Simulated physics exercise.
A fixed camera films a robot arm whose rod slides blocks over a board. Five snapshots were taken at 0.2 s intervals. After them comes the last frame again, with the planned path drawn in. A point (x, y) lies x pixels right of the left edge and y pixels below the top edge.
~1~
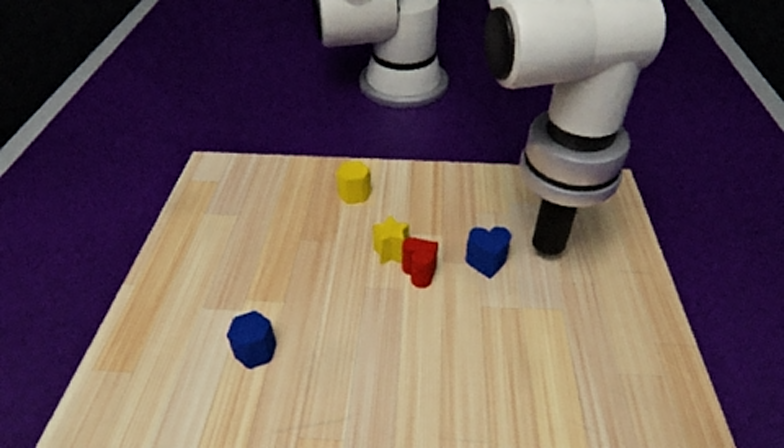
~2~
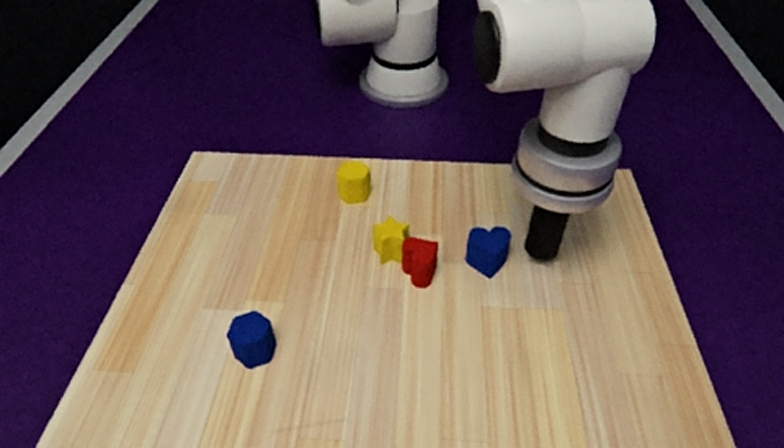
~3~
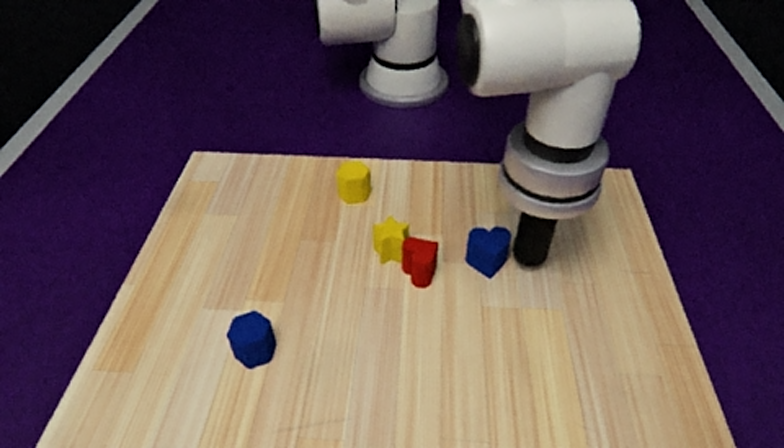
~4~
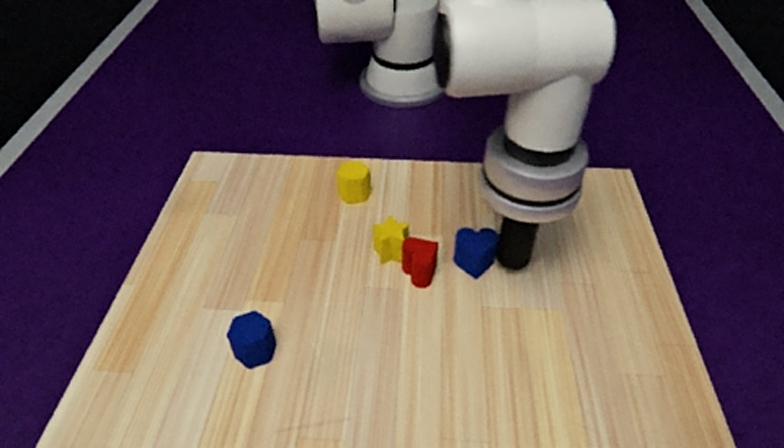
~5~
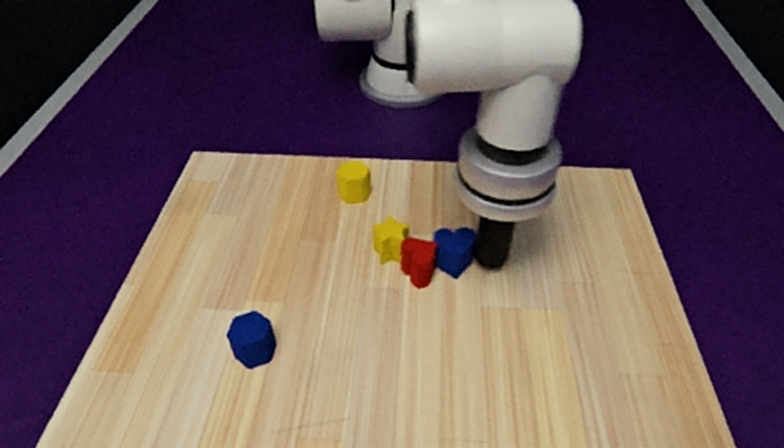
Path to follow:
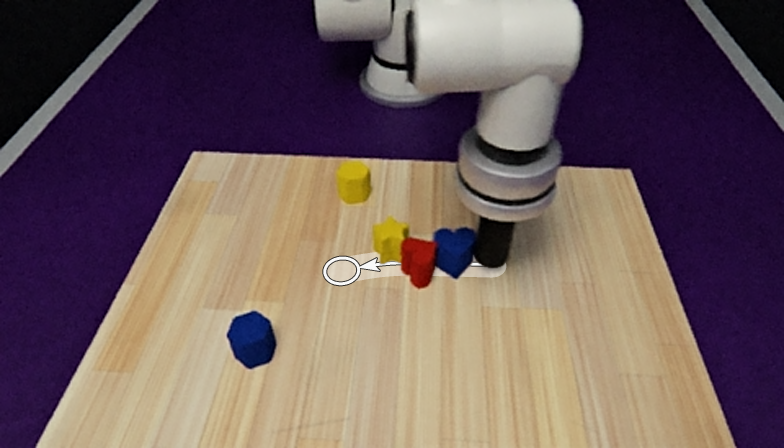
On a light wooden board, a robot arm's dark rod moves left to a blue heart block and pushes it left, up beside a red heart block, while a yellow star, a yellow block and a blue hexagon stay still.
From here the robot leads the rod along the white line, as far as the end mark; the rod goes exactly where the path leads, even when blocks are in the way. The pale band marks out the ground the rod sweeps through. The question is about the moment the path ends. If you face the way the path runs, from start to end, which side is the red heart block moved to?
To the left.
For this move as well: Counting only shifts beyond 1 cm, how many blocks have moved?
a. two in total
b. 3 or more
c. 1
I'll go with b - 3 or more.
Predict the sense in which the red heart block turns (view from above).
The answer is counter-clockwise.
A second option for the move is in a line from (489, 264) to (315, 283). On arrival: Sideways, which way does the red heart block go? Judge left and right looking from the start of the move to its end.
It shifts rightward.
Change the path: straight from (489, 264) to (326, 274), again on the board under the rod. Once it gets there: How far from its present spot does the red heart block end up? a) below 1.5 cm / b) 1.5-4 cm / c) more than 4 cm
I choose c.
The drawn path runs from (489, 264) over (415, 263) to (342, 271).
What follows on the original path. One third of the way, rod (441, 255); yellow star (373, 227); red heart block (389, 256), turned 65° anticlockwise; blue heart block (405, 236).
Two thirds of the way, rod (390, 255); yellow star (338, 220), turned 55° clockwise; red heart block (377, 262), turned 100° anticlockwise; blue heart block (357, 234), turned 25° anticlockwise.
At the end, rod (341, 262); yellow star (316, 213), turned 115° clockwise; red heart block (373, 266), turned 115° anticlockwise; blue heart block (311, 234).
